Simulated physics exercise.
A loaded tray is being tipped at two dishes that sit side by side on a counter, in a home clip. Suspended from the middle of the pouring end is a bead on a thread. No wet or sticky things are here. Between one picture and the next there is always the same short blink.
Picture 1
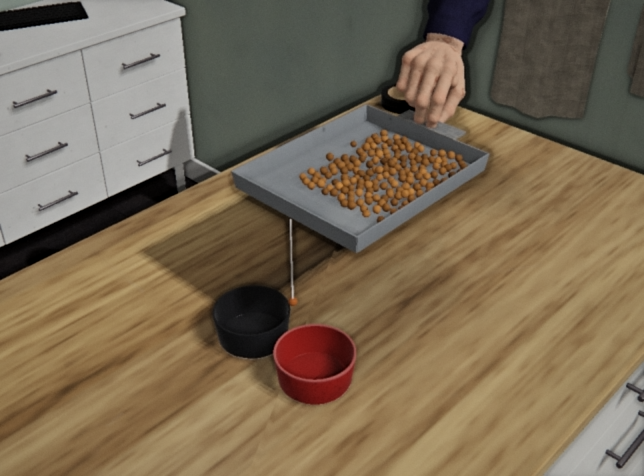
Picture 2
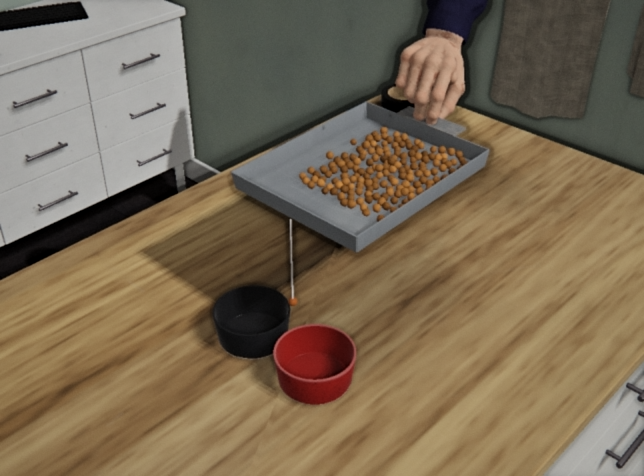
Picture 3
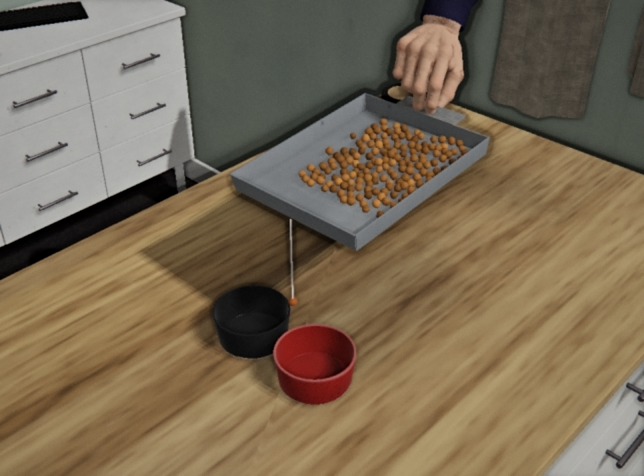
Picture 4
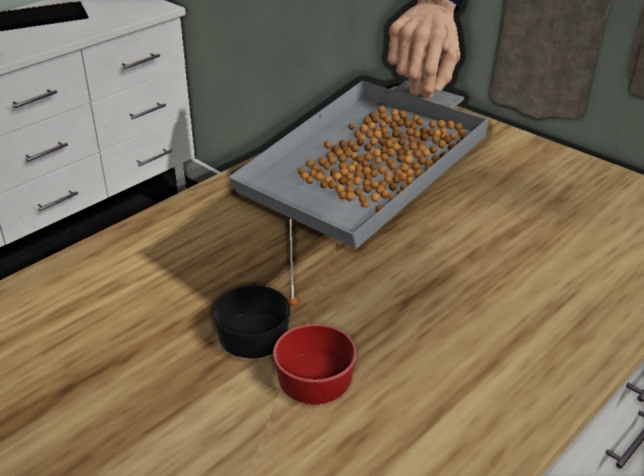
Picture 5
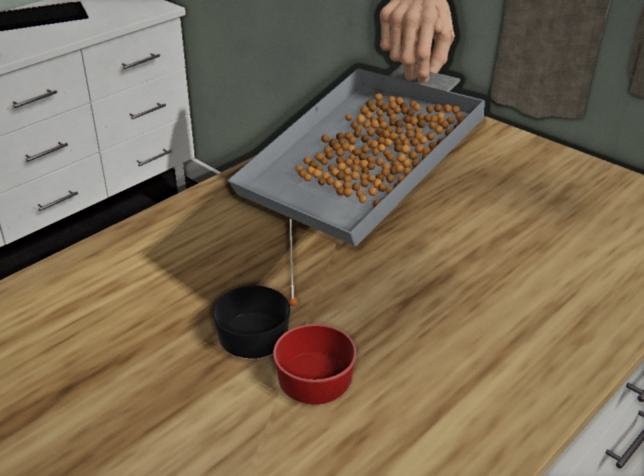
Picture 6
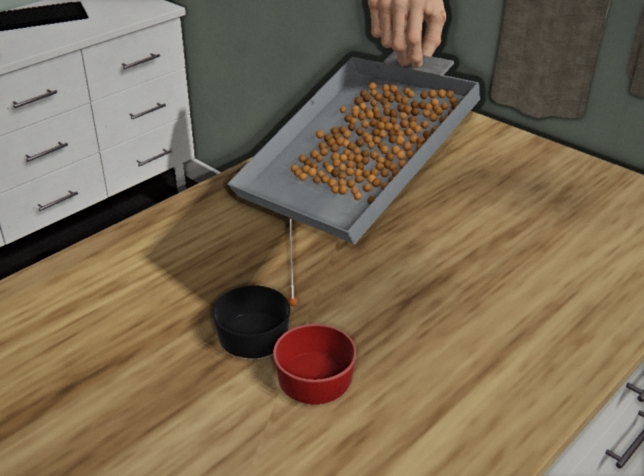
A hand raises the handle end of a gray tray of chickpeas, steepening its tilt.
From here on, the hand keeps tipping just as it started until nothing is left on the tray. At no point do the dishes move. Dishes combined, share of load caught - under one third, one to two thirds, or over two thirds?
Most likely the dishes will trap one to two thirds of the load.
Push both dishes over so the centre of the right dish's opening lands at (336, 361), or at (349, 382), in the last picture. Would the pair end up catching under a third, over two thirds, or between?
Under a third, then below one third.
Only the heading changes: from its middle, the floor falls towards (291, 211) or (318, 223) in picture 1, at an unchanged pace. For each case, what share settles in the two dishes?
I'd expect around 50 in a hundred first and around 60 in a hundred second.
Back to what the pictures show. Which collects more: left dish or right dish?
You'll find more in the left of the two at the end.
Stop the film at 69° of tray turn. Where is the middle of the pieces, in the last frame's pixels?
The load is centred around (267, 188).
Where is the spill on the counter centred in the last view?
It's centred at about (189, 329).
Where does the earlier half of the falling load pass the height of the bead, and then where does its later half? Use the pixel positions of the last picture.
I'd place the first part at (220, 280) and the rest at (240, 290).
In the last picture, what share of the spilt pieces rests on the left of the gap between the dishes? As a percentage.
Around 100 %.
Shortly afterwards, tray tipped steeply; the bulk on the tray; a little in the air.
Next, tray tipped past a quarter turn; near half on the tray; only a few in the right dish; a little in the left dish; near a quarter outside both; a little in the air.
Some moments later, tray tipped past a quarter turn; only a few in the right dish; near half in the left dish; near half outside both.
In the end, tray tipped past a quarter turn; only a few in the right dish; near half in the left dish; near half outside both.
